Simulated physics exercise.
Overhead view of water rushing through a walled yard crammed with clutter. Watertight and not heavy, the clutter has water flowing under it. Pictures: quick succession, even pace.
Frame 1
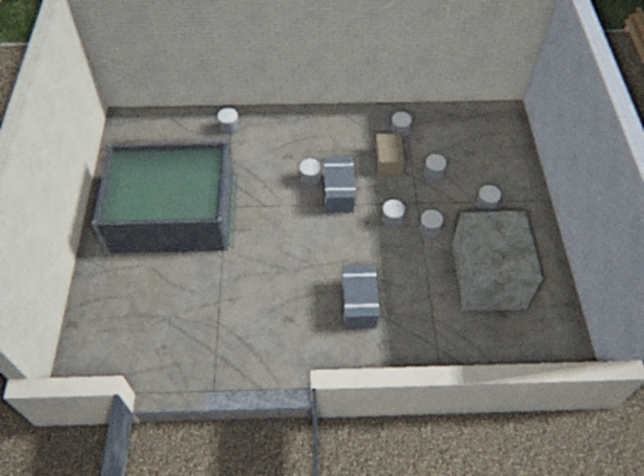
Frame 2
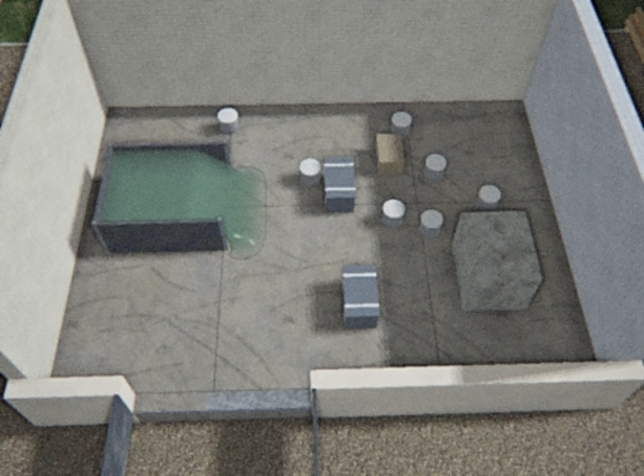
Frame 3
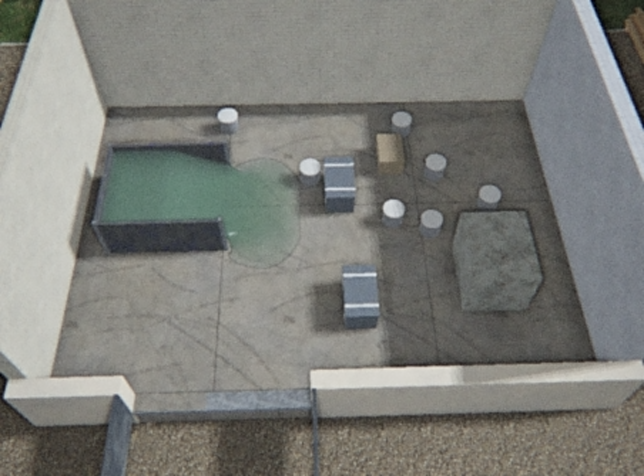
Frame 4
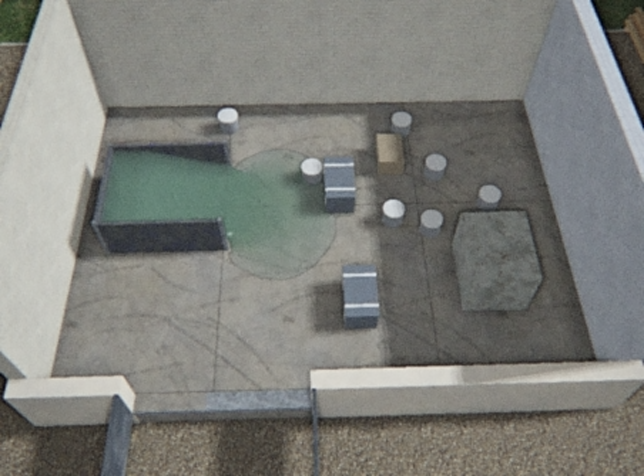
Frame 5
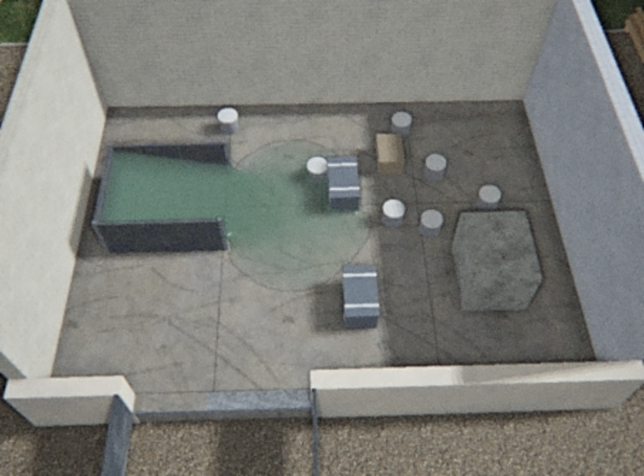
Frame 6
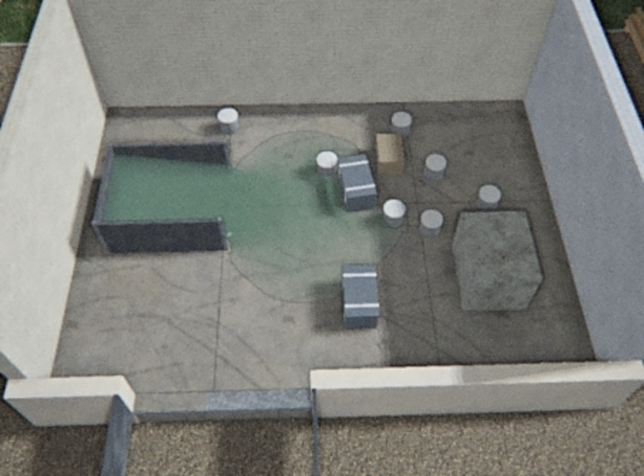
At the start, green water fills a dark-walled tank on the left of a walled yard scattered with pale cylinders and blocks. The tank's right side opens and water spreads across the floor in a widening fan, nudging a white pail and a grey, striped trunk slightly rightward.
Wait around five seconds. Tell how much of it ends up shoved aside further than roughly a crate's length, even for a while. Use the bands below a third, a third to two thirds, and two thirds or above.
It falls two thirds or above.
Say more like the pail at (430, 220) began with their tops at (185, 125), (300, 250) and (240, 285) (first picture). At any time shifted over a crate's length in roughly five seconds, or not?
Listed in order: Hardly budges, displaced, then hardly budges.
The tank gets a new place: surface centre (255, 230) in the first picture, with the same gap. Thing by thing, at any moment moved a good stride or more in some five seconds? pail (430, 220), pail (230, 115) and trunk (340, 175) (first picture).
Item one travelled far enough, item two not displaced far, item three not displaced far.
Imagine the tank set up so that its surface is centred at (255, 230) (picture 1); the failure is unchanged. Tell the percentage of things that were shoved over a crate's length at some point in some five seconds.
It works out near 50 %.
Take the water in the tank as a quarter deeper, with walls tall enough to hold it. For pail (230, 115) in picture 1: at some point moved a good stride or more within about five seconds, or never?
Note - that object: Not displaced that much.
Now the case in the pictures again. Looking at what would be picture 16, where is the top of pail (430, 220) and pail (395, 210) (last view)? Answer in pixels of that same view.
First object near (549, 205); second object near (509, 193).
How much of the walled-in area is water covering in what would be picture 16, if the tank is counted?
I'd say around 60 in a hundred.
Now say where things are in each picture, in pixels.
A pail at (310, 167), on the bottom; a trunk at (339, 177), on the bottom; 0 of 10 have shifted, in the first frame.
A pail at (310, 167), on the bottom; a trunk at (339, 177), on the bottom; 0 of 10 have shifted, in the second frame.
A pail at (310, 167), on the bottom; a trunk at (339, 177), on the bottom; 0 of 10 have shifted, in the third frame.
A pail at (311, 167) rests on the ground; a trunk at (339, 177) rests on the ground; 0 of 10 have shifted, in the fourth frame.
A pail at (317, 165) rests on the ground, close to its start; a trunk at (343, 177), on the bottom, close to its start; 2 of 10 have shifted, in the fifth frame.
A pail at (327, 159) rests on the ground, close to its start; a trunk at (357, 176), on the bottom, close to its start; 2 of 10 have shifted, in the sixth frame.
A moment on, 2 of 10 are well off their spots; 0 afloat.
Next, 8 of 10 are well off their spots; 1 afloat.
Later, 9 of 10 are well off their spots; 8 afloat.
In the end, 9 of 10 are well off their spots, and 9 have been at some point; 7 afloat.
